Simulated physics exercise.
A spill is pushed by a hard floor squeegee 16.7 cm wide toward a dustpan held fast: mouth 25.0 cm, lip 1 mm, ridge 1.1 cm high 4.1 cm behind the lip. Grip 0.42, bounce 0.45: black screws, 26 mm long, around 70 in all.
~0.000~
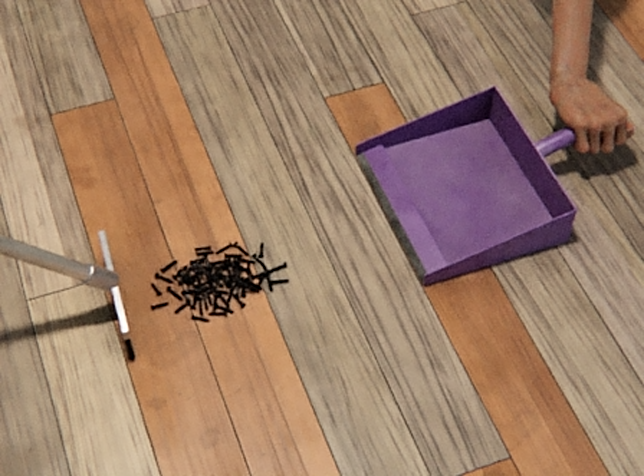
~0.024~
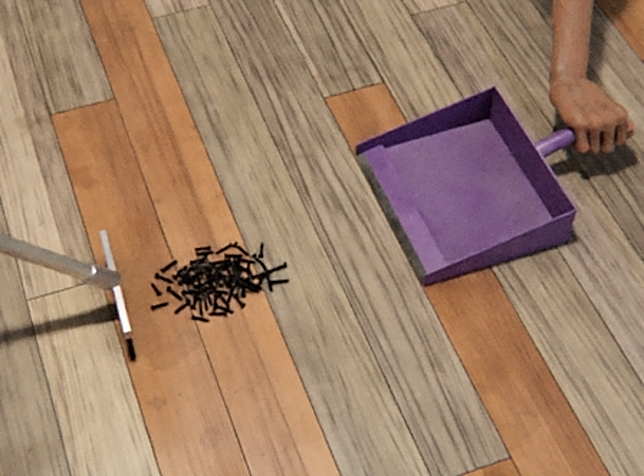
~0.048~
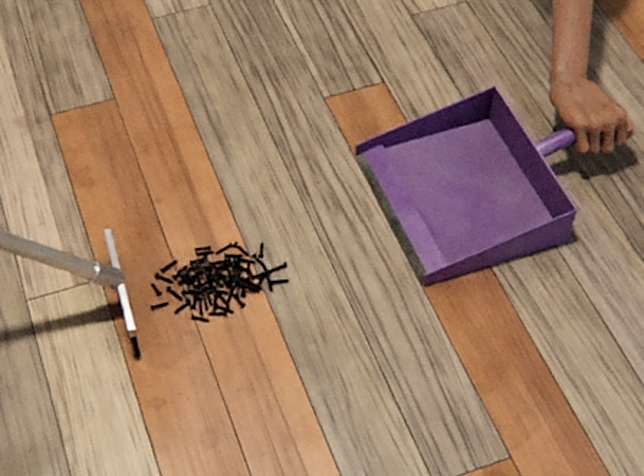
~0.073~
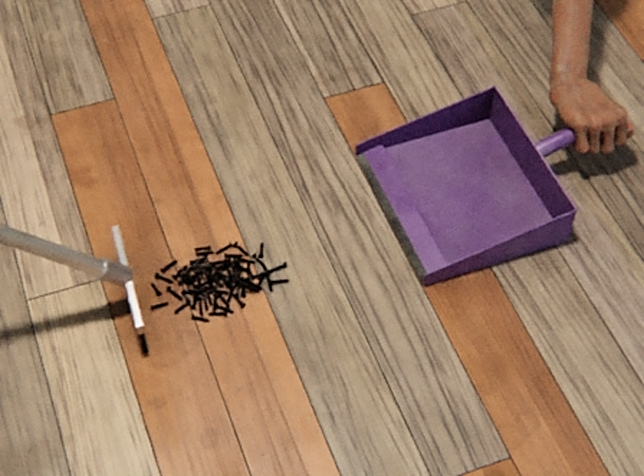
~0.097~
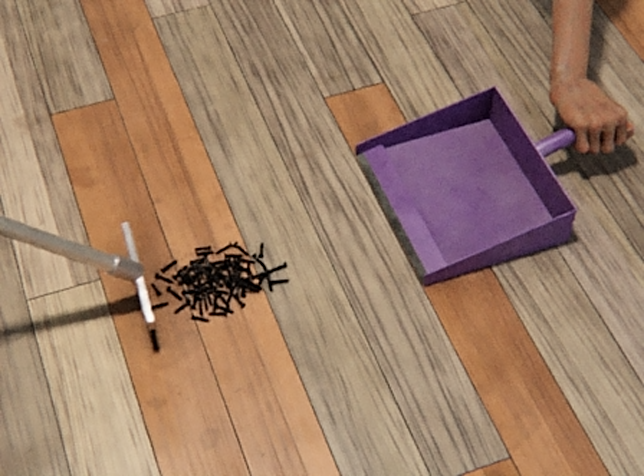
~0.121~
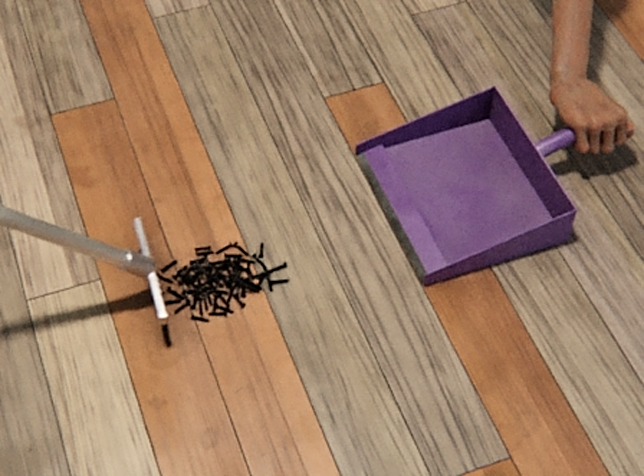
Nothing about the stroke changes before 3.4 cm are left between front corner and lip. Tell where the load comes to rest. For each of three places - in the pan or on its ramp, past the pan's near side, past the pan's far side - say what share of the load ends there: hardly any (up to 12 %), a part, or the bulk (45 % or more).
Pan: A part; near side: Hardly any; far side: Hardly any.
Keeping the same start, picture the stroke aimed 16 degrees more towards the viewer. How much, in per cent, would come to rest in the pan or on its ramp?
It would be near 25 per cent.
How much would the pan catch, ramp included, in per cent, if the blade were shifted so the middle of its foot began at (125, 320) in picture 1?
Close to 25 in a hundred.
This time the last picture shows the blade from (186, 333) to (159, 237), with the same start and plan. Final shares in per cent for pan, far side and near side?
The pan gets 40, the far side 0 and the near side 20.
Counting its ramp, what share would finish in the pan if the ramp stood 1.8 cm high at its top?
I'd guess close to 20 per cent.
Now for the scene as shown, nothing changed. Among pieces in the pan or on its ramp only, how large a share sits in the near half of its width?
Around 60 in a hundred.
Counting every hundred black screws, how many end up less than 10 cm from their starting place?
Close to 0 per cent of it.
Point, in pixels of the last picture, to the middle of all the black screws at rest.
Look around (388, 229) in the last picture.
Then, at 0.34 s, middle of the blade 19 cm from the lip; 0 % over the lip, far side 0 %, near side 0 %.
After 0.48 s, middle of the blade 9 cm from the lip; 0 % over the lip, far side 0 %, near side 0 %.
After 0.76 s, middle of the blade 4 cm from the lip; 25 % over the lip, far side 0 %, near side 5 %.
By 1.5 s all is still; pan 25 %, near side 5 %, far side 0 %, in front of the lip or behind the blade 70 %.
